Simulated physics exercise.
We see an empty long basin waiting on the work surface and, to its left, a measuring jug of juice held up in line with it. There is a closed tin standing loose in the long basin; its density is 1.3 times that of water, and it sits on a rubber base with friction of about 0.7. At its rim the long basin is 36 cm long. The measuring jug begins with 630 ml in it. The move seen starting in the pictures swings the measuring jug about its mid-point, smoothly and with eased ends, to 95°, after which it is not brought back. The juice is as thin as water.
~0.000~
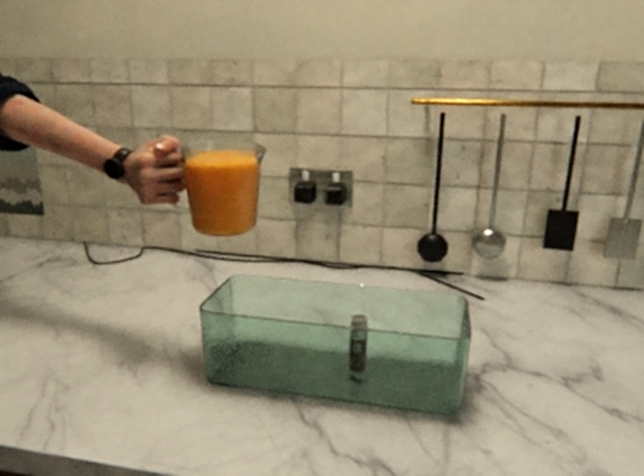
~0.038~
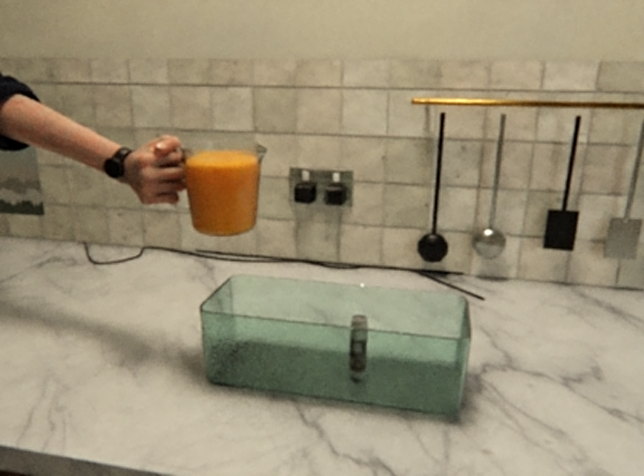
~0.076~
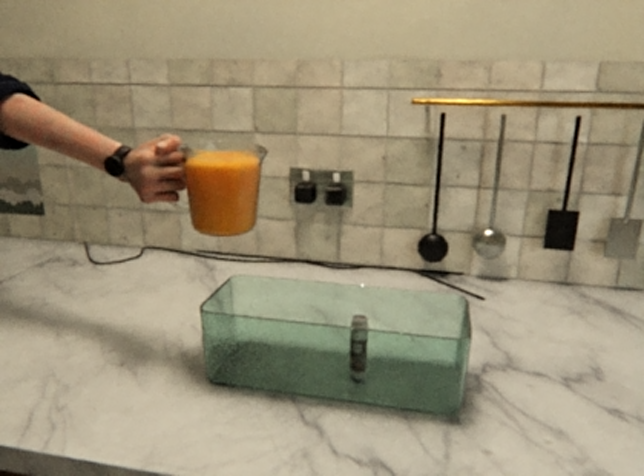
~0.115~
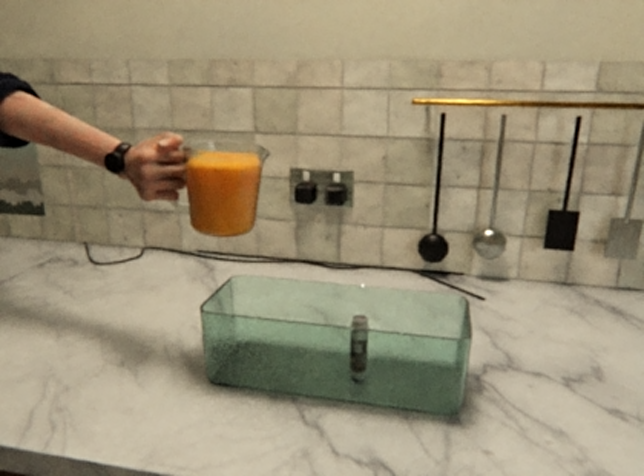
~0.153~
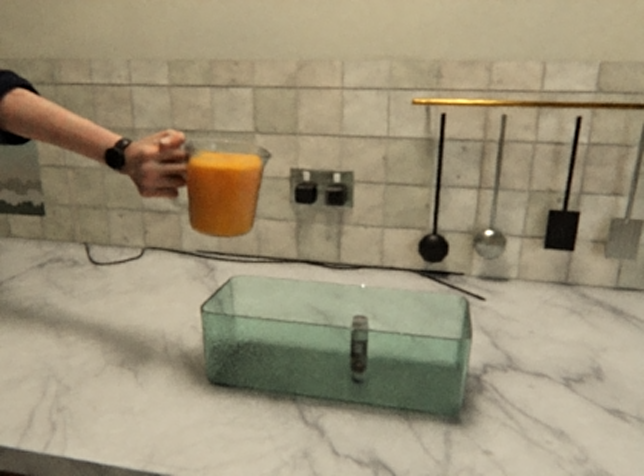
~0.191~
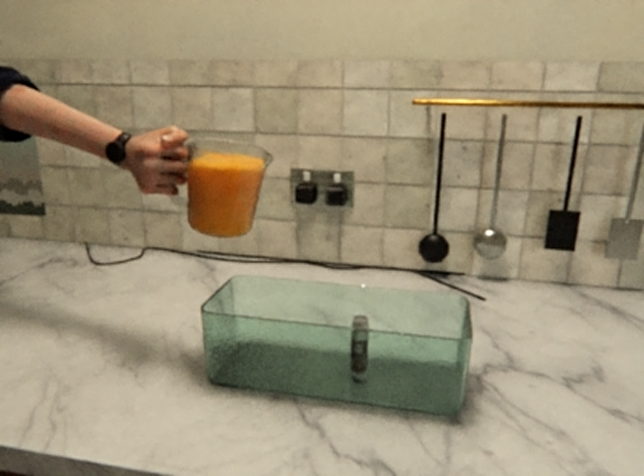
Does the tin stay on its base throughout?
I expect it will stay vertical.
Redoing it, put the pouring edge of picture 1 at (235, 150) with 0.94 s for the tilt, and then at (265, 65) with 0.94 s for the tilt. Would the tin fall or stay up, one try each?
Trial 1 - tin stays standing; trial 2 - tin tips.
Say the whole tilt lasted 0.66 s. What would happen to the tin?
Outcome - the tin stays erect.
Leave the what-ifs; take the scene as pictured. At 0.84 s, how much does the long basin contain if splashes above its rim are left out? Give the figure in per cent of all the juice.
The fraction sits near 42 in a hundred.
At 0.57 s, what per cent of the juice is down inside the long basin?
Estimate - around 2 in a hundred parts.
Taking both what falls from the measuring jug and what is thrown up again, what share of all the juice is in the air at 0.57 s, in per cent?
I'd put it at about 16 percent.
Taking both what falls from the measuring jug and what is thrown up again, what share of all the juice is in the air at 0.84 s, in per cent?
Roughly 24 %.
By 0.57 s the tilt is 62° and 82 per cent is still to pour; the tin stands where it began.
By 0.84 s the tilt is 92° and 34 per cent is still to pour; the tin stands where it began.
By 1.13 s the tilt is 95° and 6 per cent is still to pour; the tin stands where it began.
By 1.44 s the tilt is 95° and 1 per cent is still to pour; the tin stands where it began.
At rest the tin stands where it began.
